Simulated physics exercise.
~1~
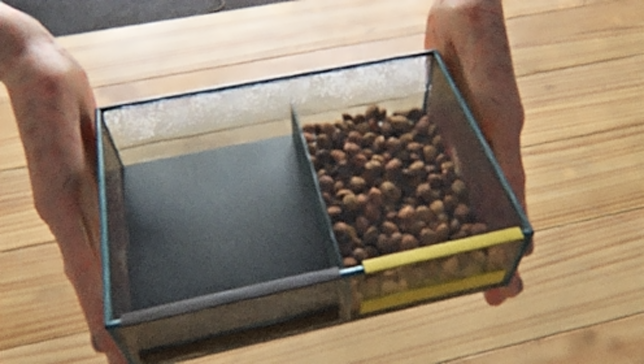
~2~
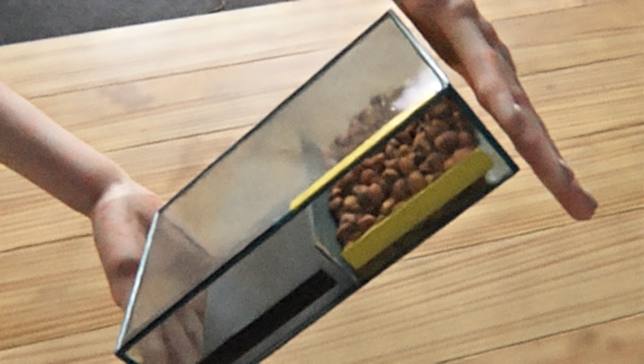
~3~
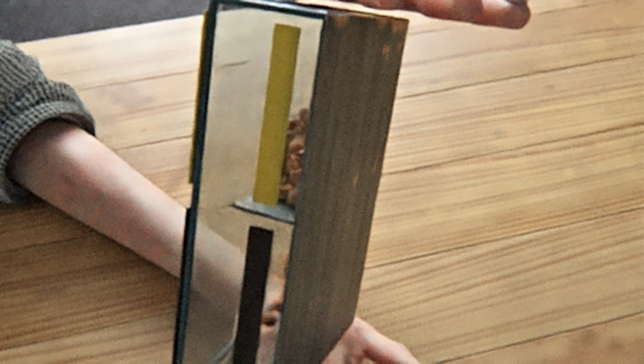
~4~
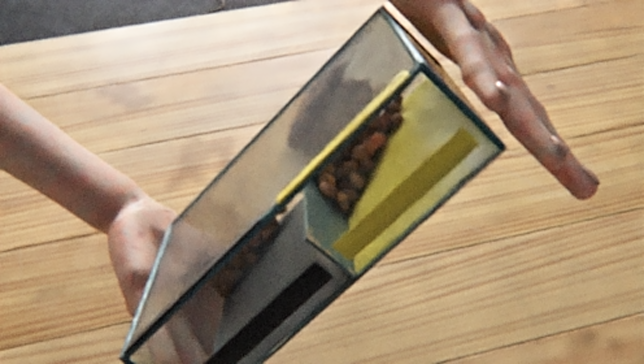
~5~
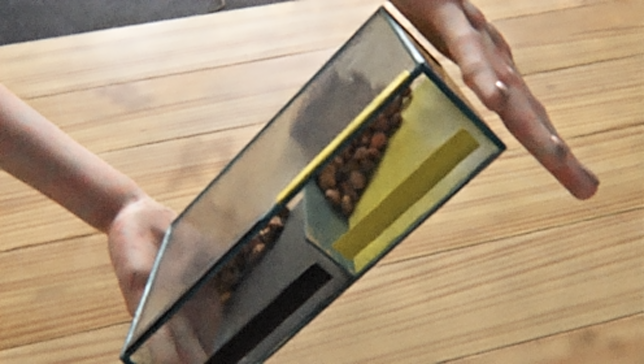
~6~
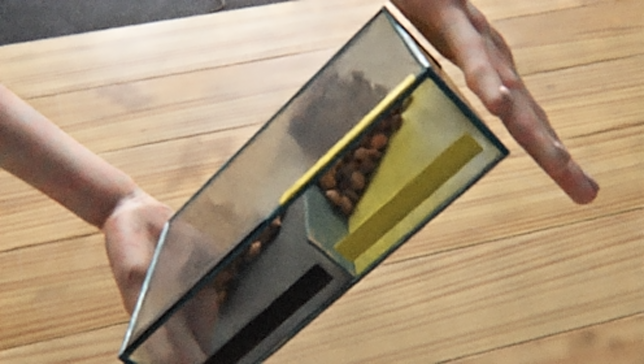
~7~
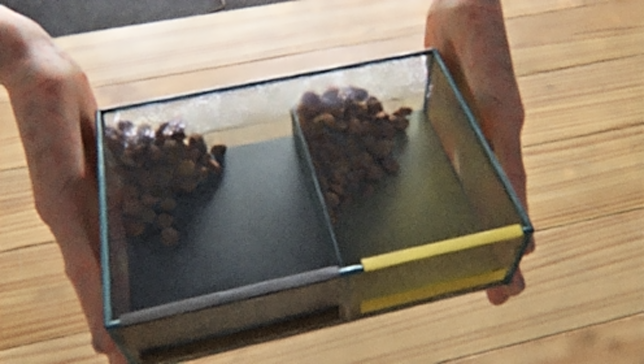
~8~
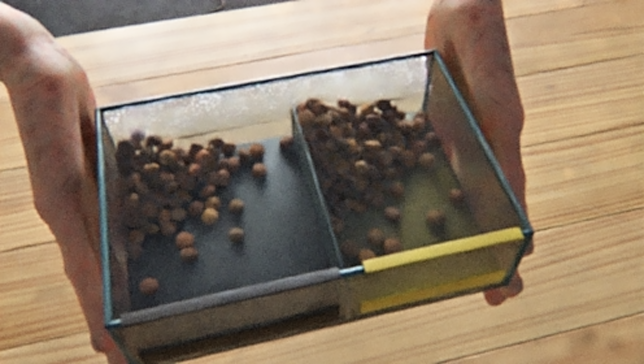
A person tips a divided clear box upright, then levels it with kibble in both sections.
